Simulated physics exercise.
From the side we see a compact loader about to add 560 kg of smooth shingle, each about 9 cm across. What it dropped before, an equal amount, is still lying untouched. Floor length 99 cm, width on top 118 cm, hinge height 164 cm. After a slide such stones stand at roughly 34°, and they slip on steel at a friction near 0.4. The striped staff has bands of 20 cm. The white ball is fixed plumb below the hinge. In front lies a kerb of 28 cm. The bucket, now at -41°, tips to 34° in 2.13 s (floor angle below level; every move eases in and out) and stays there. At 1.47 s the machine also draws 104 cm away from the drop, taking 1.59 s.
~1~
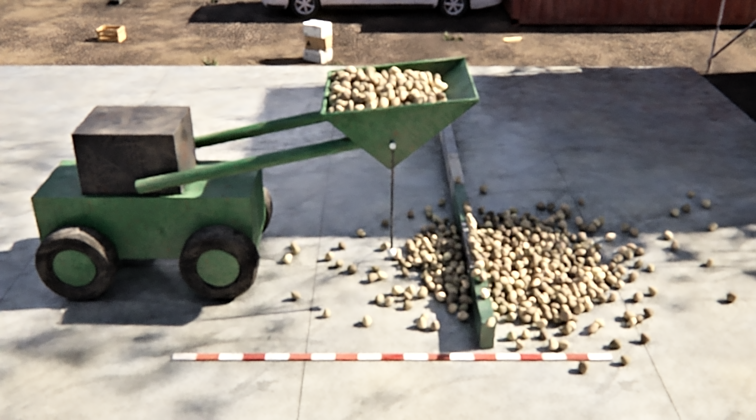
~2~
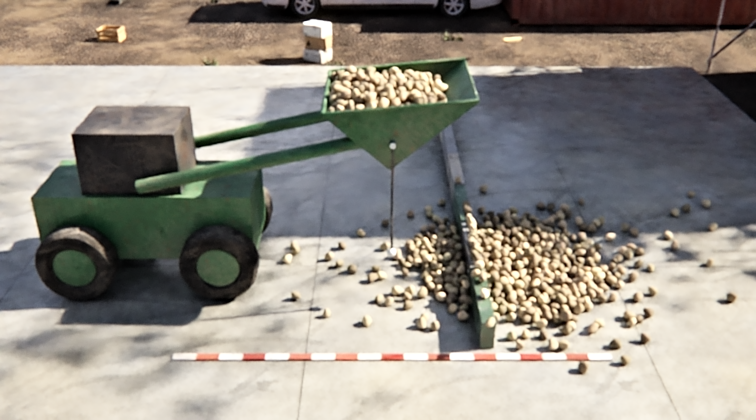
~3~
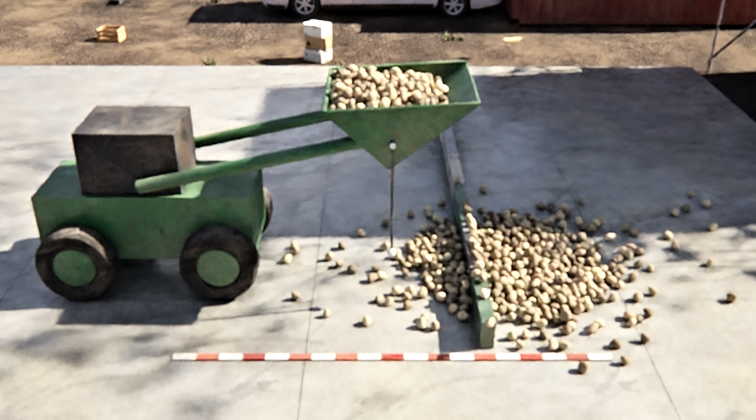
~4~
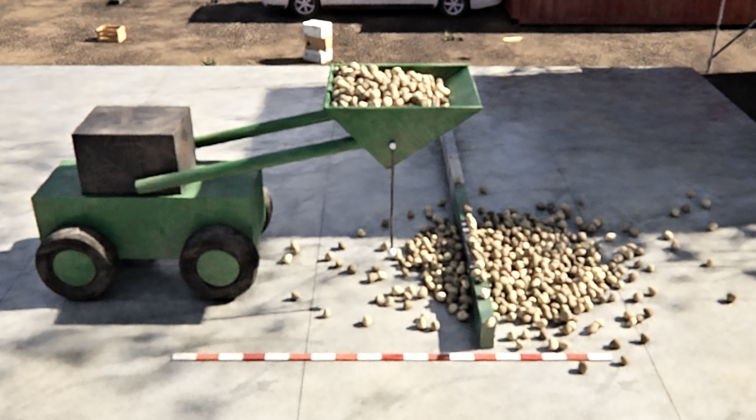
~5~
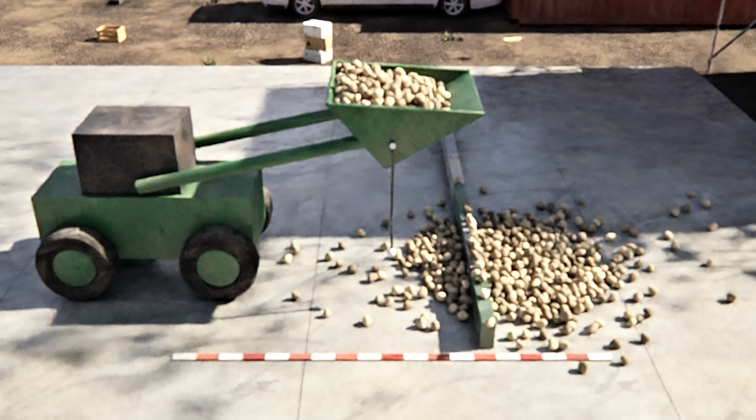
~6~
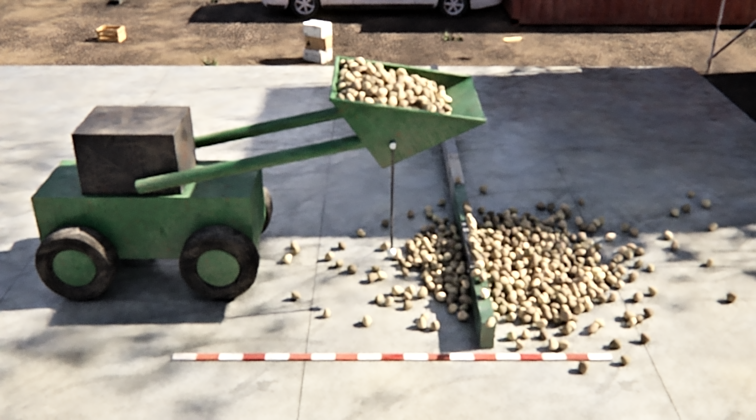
On a sunlit concrete slab, a small green loader with a dark block on its body holds a bucket full of rounded pale stones above a low kerb and a scattered heap. The bucket slowly tilts, its right edge dipping slightly, while the machine and the heap below stay still.
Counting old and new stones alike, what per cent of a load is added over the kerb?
Roughly 41 per cent of a load more.
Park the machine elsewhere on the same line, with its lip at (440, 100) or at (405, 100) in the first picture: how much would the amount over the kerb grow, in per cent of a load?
Near 5 per cent from the first place, 0 from the second.
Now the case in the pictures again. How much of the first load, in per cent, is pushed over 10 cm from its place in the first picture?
About 15 per cent.
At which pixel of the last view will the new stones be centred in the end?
Their middle is at about (457, 256).
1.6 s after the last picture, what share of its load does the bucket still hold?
It holds some 10 per cent.
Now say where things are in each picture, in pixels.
The first frame shows lip at (479, 100), floor tilted -41°, highest stones at (362, 79). The earlier load is highest near (474, 243), 33 cm above ground level, 27 % on this side of the kerb, 73 % over the kerb.
In the second frame, the bucket is at -40°, its lip at (479, 101); the top of the load is at (362, 78).
The third frame shows lip at (480, 104), floor tilted -38°, highest stones at (355, 77).
In the fourth frame, the bucket is at -35°, its lip at (482, 108); the top of the load is at (357, 75).
The fifth frame shows lip at (484, 114), floor tilted -31°, highest stones at (357, 72).
In the sixth frame, the bucket is at -26°, its lip at (486, 121); the top of the load is at (356, 68).
Then, 1.0 s after the last picture the floor is at 22°; in per cent of one load, 98 in the bucket, 29 on this side of the kerb, 73 over the kerb; the foremost stones are at (717, 226).
Then, 1.6 s after the last picture the floor is at 34°; in per cent of one load, 12 in the bucket, 79 on this side of the kerb, 110 over the kerb; the foremost stones are at (717, 226).
Then, 2.9 s after the last picture the floor is at 34°; in per cent of one load, 0 in the bucket, 86 on this side of the kerb, 114 over the kerb; the foremost stones are at (713, 217).
Then, 5.7 s after the last picture the floor is at 34°; in per cent of one load, 0 in the bucket, 86 on this side of the kerb, 114 over the kerb; the foremost stones are at (714, 216). Net gain over the kerb, 41.
